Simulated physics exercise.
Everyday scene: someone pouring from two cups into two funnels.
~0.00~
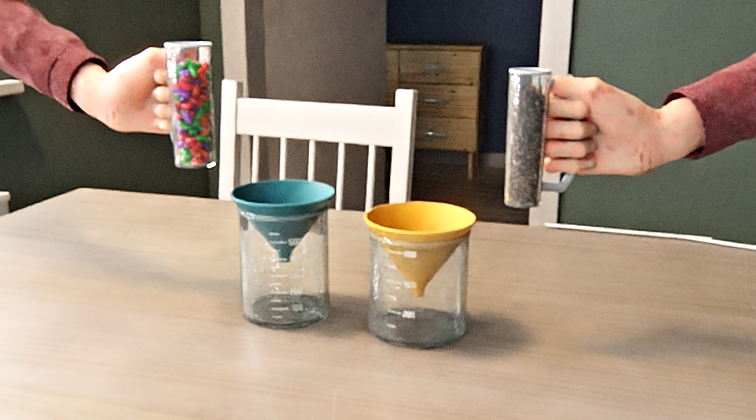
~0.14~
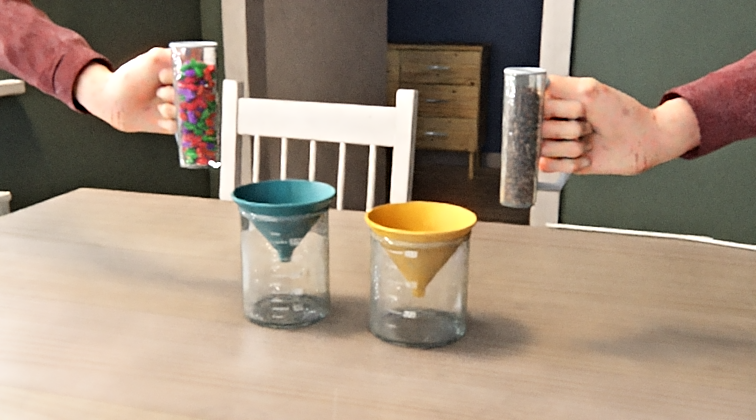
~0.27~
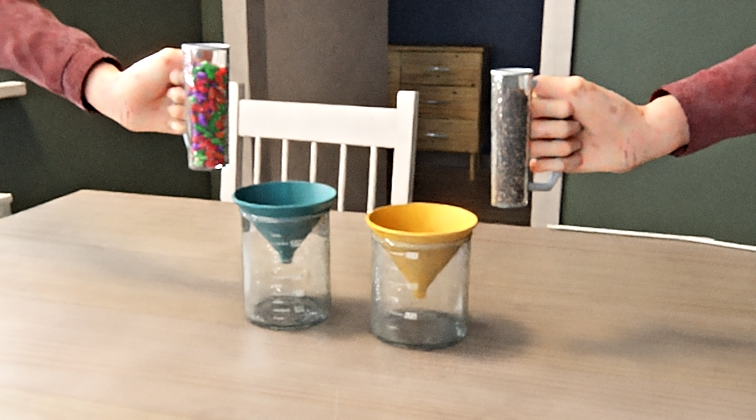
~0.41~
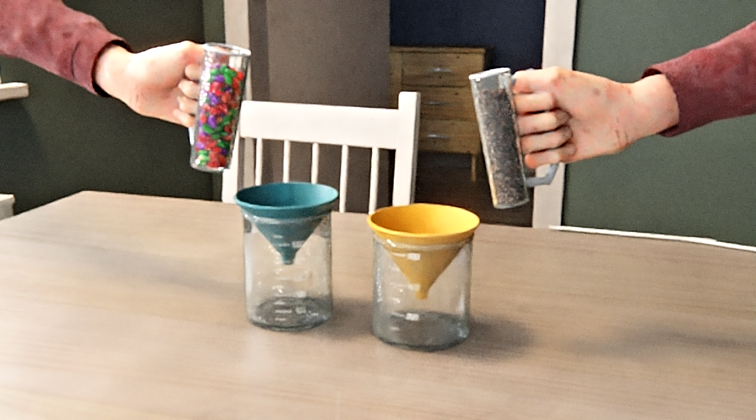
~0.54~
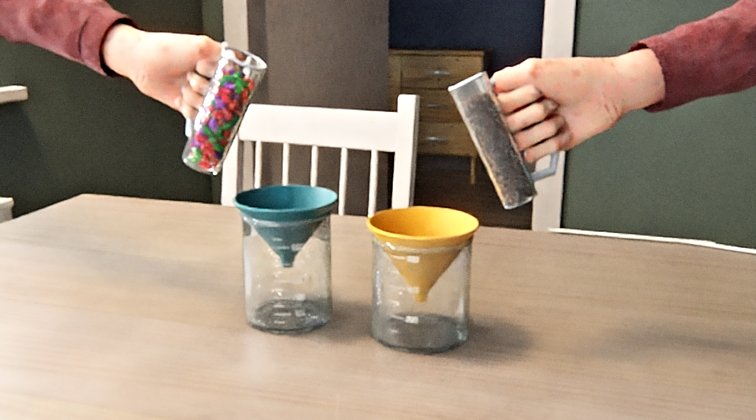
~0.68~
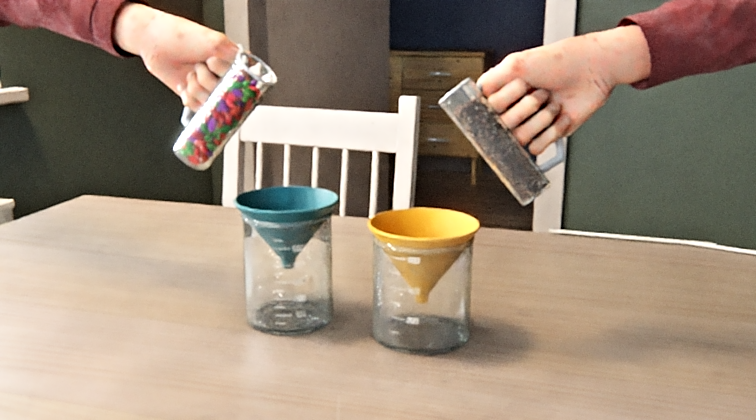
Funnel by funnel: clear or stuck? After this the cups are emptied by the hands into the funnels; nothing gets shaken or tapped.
In order: Left funnel: Blockage; right funnel: Blockage.
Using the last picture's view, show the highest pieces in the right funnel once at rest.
Roughly at (400, 241).
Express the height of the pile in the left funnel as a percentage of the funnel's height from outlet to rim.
Estimate: Close to 95 %.
By 1.03 s, left, every one still in the cup; right, every one still in the cup.
By 1.34 s, left, almost all still in the cup, just a few in or over the funnel; right, almost all still in the cup, about a tenth in or over the funnel.
By 1.60 s, left, roughly half still in the cup, roughly half in or over the funnel, just a few down in the jar; right, roughly a third still in the cup, roughly two thirds in or over the funnel, just a few down in the jar.
When it is over (2.2 s), left, almost all stuck in the funnel, just a few down in the jar; right, almost all stuck in the funnel, just a few down in the jar.
